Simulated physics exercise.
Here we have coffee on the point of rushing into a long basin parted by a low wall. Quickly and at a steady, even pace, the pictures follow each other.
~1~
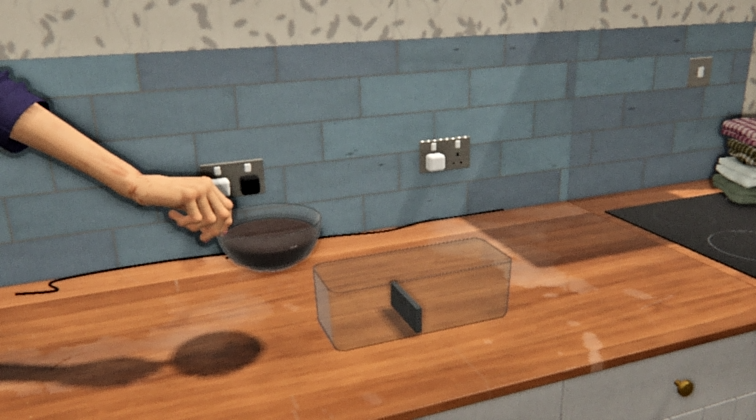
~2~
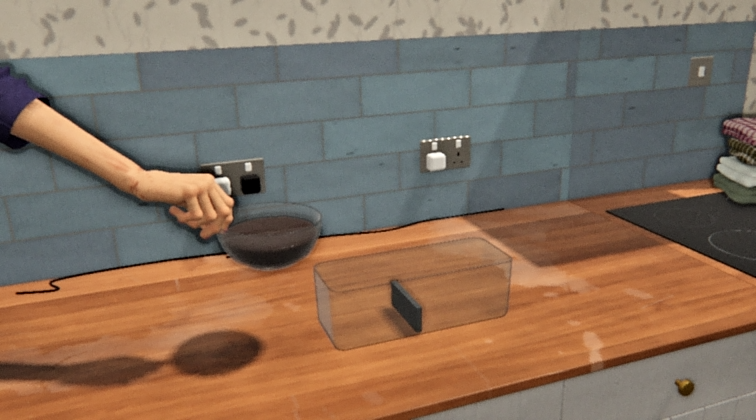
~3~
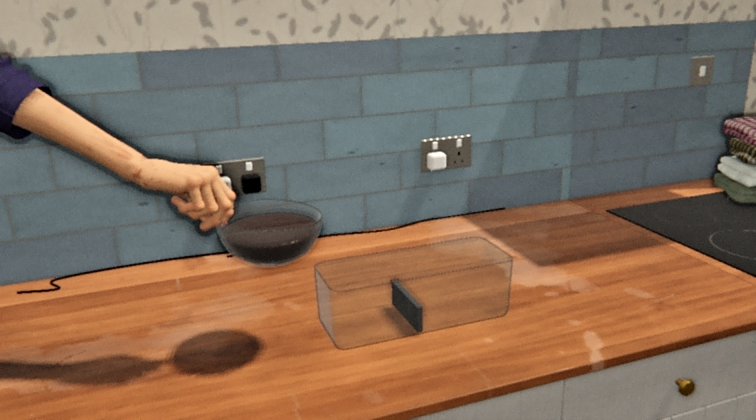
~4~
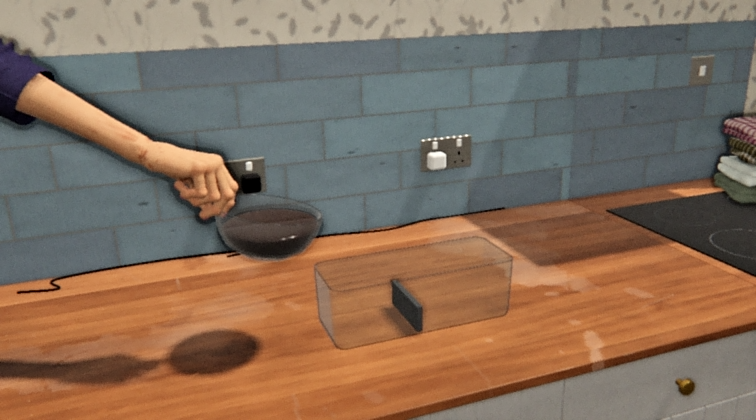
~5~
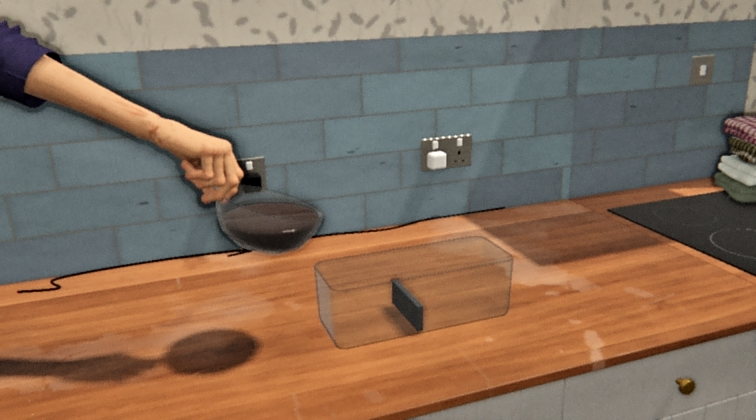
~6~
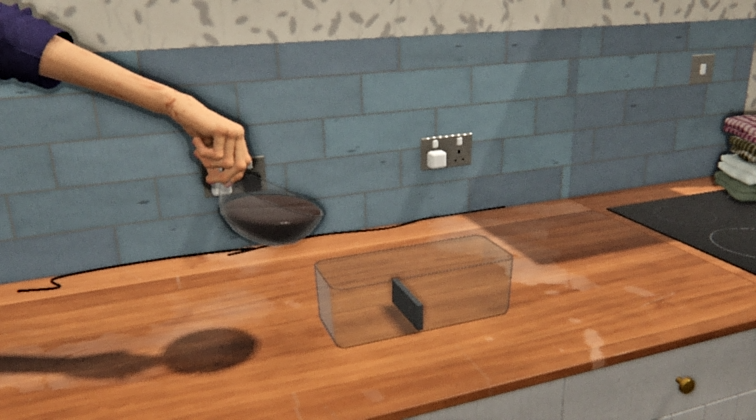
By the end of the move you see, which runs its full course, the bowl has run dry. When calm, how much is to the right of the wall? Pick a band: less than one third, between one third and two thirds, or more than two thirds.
It is less than one third.
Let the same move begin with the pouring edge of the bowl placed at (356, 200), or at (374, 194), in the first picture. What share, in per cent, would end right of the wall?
It comes to 80 % the first time and 85 % the second.
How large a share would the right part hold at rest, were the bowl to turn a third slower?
It comes to some 5 in a hundred.
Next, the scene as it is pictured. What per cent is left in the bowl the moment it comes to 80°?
Still holding around 40 %, give or take.
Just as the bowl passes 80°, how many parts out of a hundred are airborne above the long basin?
Something close to 55 percent of it.
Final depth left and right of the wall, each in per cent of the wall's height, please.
Left 70 %, right 0 %.
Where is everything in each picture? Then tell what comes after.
In the first picture, it leans 0°; its right rim is at (319, 213); the coffee meets the walls at (221, 240) and (315, 227); the long basin's rim runs from (321, 280) to (497, 249); the wall's top is at (405, 295).
In the second picture, it leans 1°; its right rim is at (319, 213); the coffee meets the walls at (221, 238) and (315, 225).
In the third picture, it leans 5°; its right rim is at (320, 212); the coffee meets the walls at (221, 235) and (315, 221).
In the fourth picture, it leans 11°; its right rim is at (320, 212); the coffee meets the walls at (221, 229) and (316, 217).
In the fifth picture, it leans 18°; its right rim is at (320, 212); the coffee meets the walls at (221, 220) and (317, 211).
In the sixth picture, it leans 28°; its right rim is at (320, 211); the coffee meets the walls at (223, 210) and (318, 205).
A moment on, the bowl is tipped on its side and 38 per cent is still to pour, 9 is left of the wall and 0 right of it.
Next, the bowl is tipped on its side and 2 per cent is still to pour, 79 is left of the wall and 2 right of it.
Then the bowl is tipped on its side and 0 per cent is still to pour, 89 is left of the wall and 5 right of it.
Later the bowl is tipped on its side and 0 per cent is still to pour, 87 is left of the wall and 8 right of it.
At rest 87 per cent lies left of the wall, 8 right of it and 5 outside.
